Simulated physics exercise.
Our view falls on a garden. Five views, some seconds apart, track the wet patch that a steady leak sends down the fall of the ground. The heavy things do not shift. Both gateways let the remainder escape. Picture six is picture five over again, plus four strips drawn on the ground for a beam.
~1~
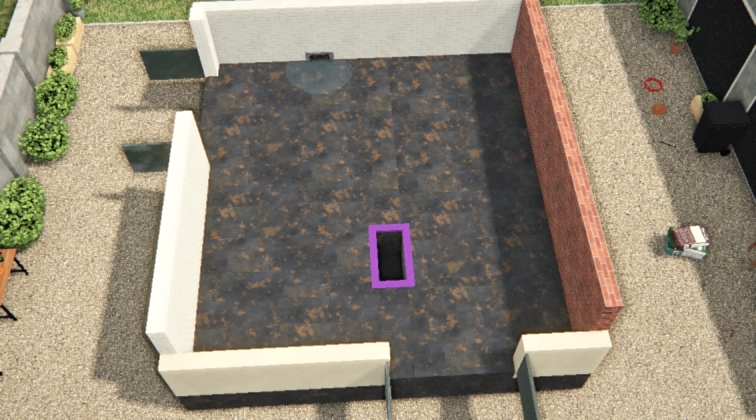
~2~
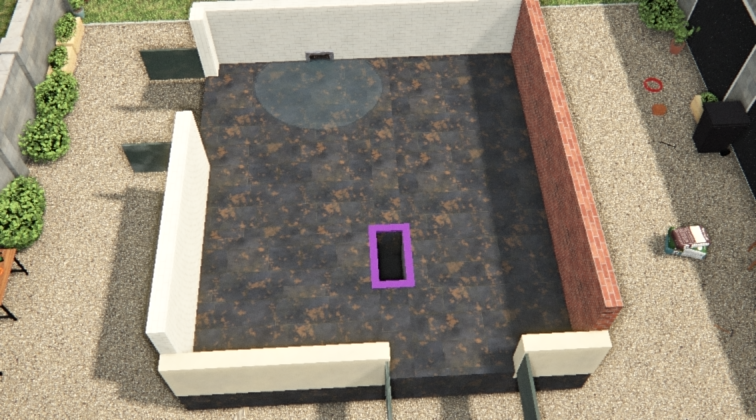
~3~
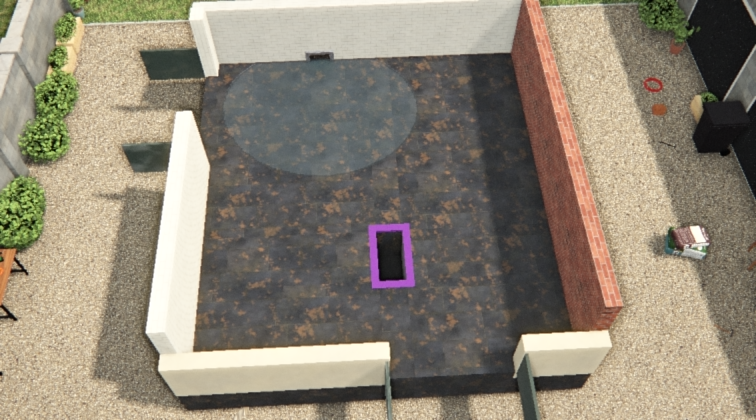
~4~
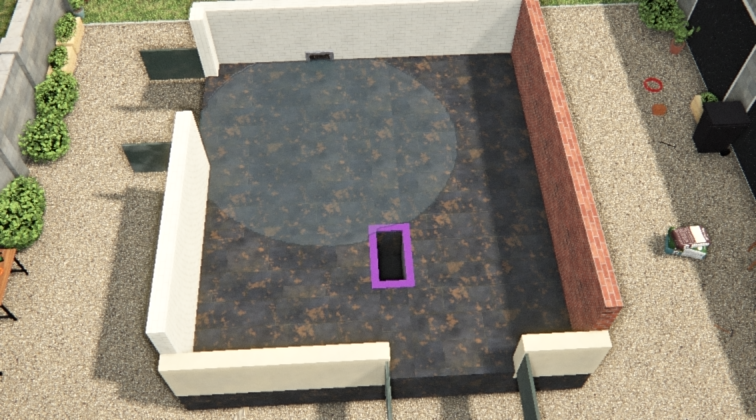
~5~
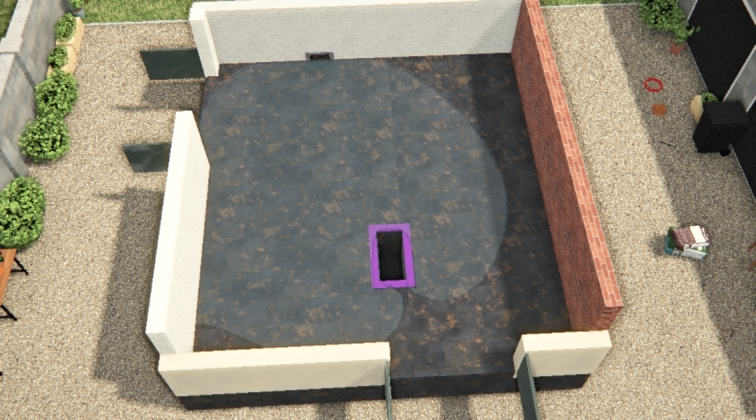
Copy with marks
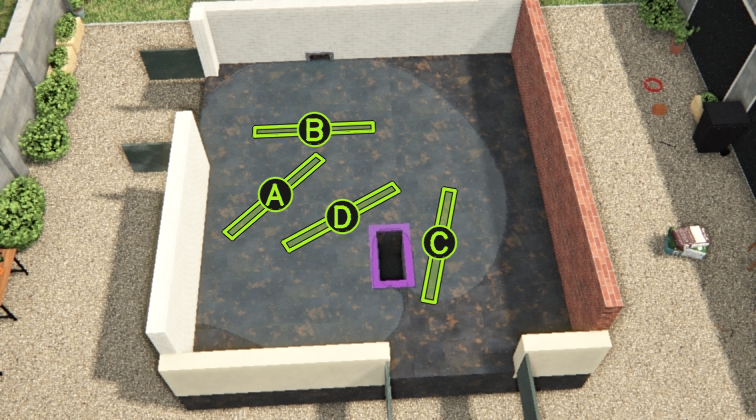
A dark, rust-flecked paved area in a garden, enclosed by low white, cream and red brick walls with gravel around it, is seen from high above. A small outlet sits at the back wall, a purple-framed black drain lies right of centre towards the front, and green bushes line the left. Pale water spreads steadily from the outlet across the paving, reaching the drain, while the camera stays still.
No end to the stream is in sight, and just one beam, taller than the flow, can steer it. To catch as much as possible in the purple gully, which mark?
Choose C.
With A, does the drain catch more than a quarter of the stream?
No, it does not.
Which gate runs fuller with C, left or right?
More leaves on the right.
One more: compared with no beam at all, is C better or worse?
Spot C is better.
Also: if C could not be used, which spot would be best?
A.
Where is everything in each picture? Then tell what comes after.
Outfall at (320, 56); purple gully at (391, 255); open gate at (451, 361); open gate at (214, 119); 2 % of the ground under water, visible out to (347, 82); purple gully still dry, in the first picture.
In the second picture, 9 % of the ground under water, visible out to (355, 119); purple gully still dry.
In the third picture, 21 % of the ground under water, visible out to (374, 162); purple gully still dry.
In the fourth picture, 40 % of the ground under water, visible out to (358, 237); purple gully still dry.
In the fifth picture, 63 % of the ground under water, visible out to (269, 328); purple gully taking water.
In lime, A from (228, 235) to (319, 157); B from (254, 131) to (373, 126); C from (428, 301) to (449, 189); D from (286, 246) to (395, 187).
With A, about 18 % of the stream goes into the purple gully, about 81 % out by the gates.
With B, about 7 % of the stream goes into the purple gully, about 92 % out by the gates.
With C, about 28 % of the stream goes into the purple gully, about 71 % out by the gates.
With D, about 7 % of the stream goes into the purple gully, about 93 % out by the gates.
